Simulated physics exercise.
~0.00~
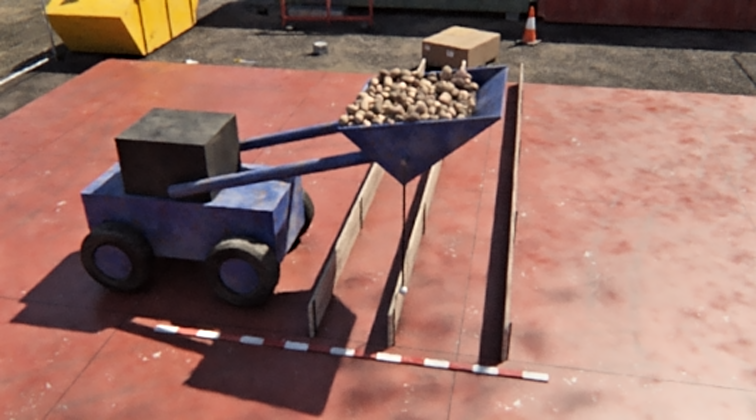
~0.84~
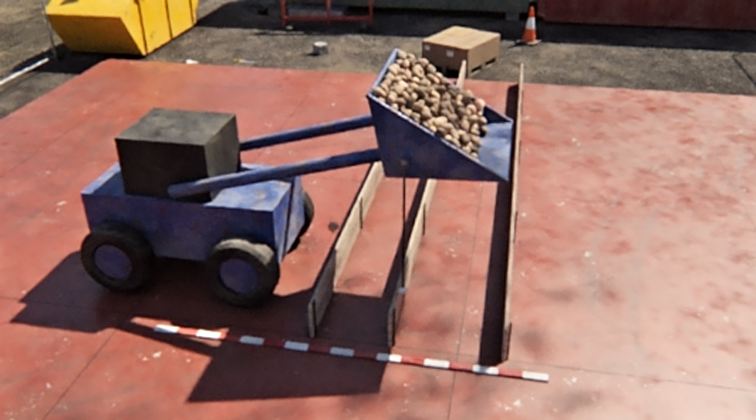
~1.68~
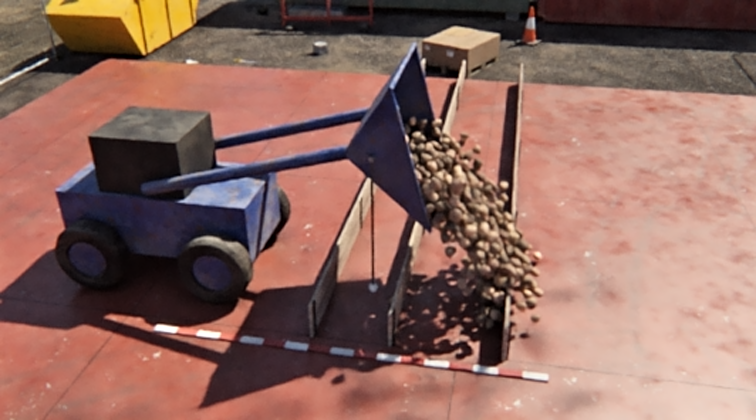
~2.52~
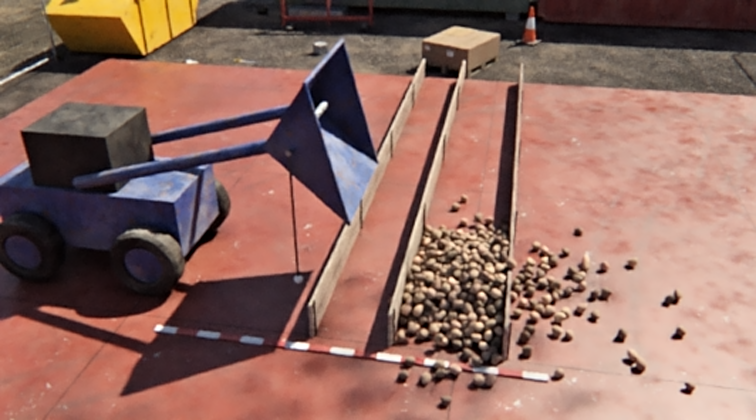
On a reddish paved yard, a blue loader tipped its raised bucket and poured rounded stones between the boards as it backed away to the left, leaving most heaped in the far bay and some scattered past the last board.
